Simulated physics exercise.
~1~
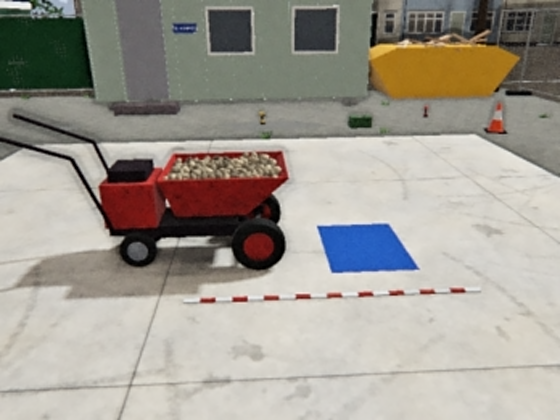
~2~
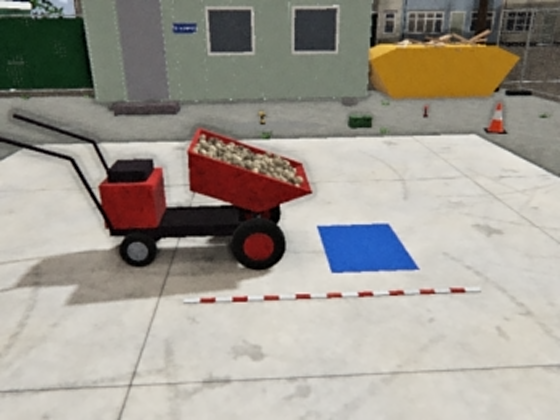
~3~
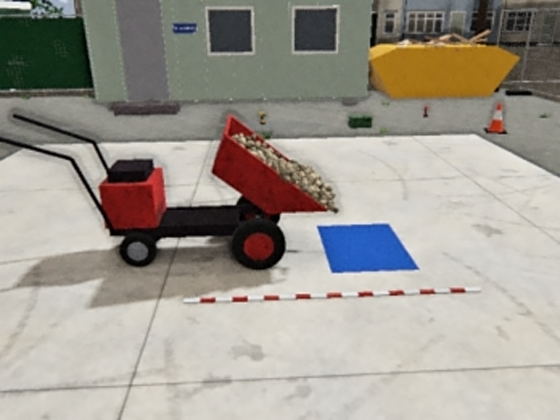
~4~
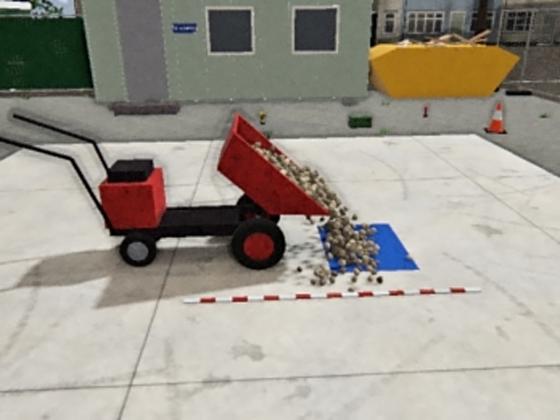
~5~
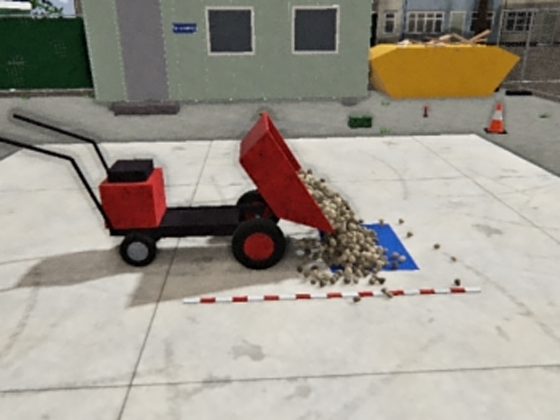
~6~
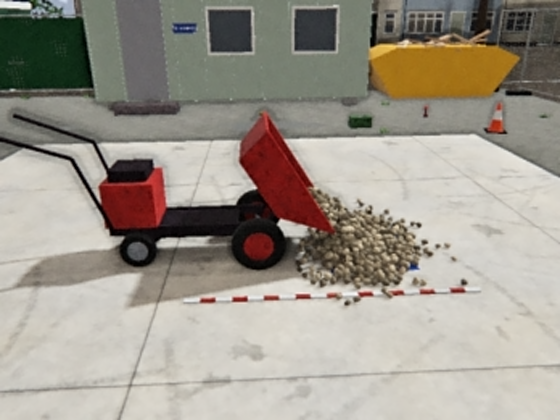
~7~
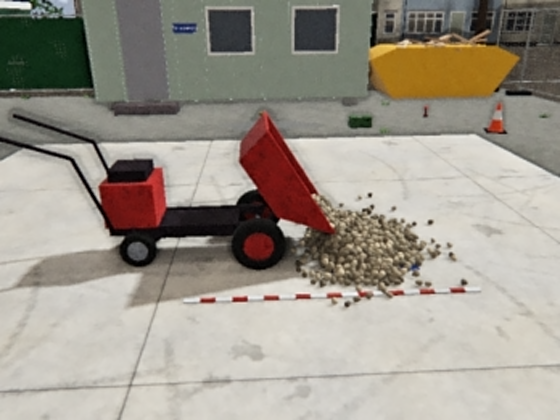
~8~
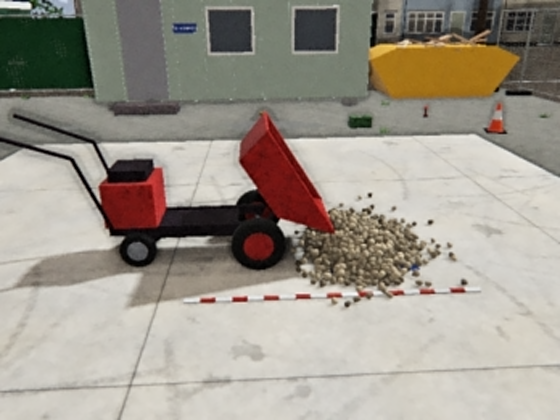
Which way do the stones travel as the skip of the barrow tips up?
They travel to the right, sliding down out of the skip and onto the ground and the blue sheet.
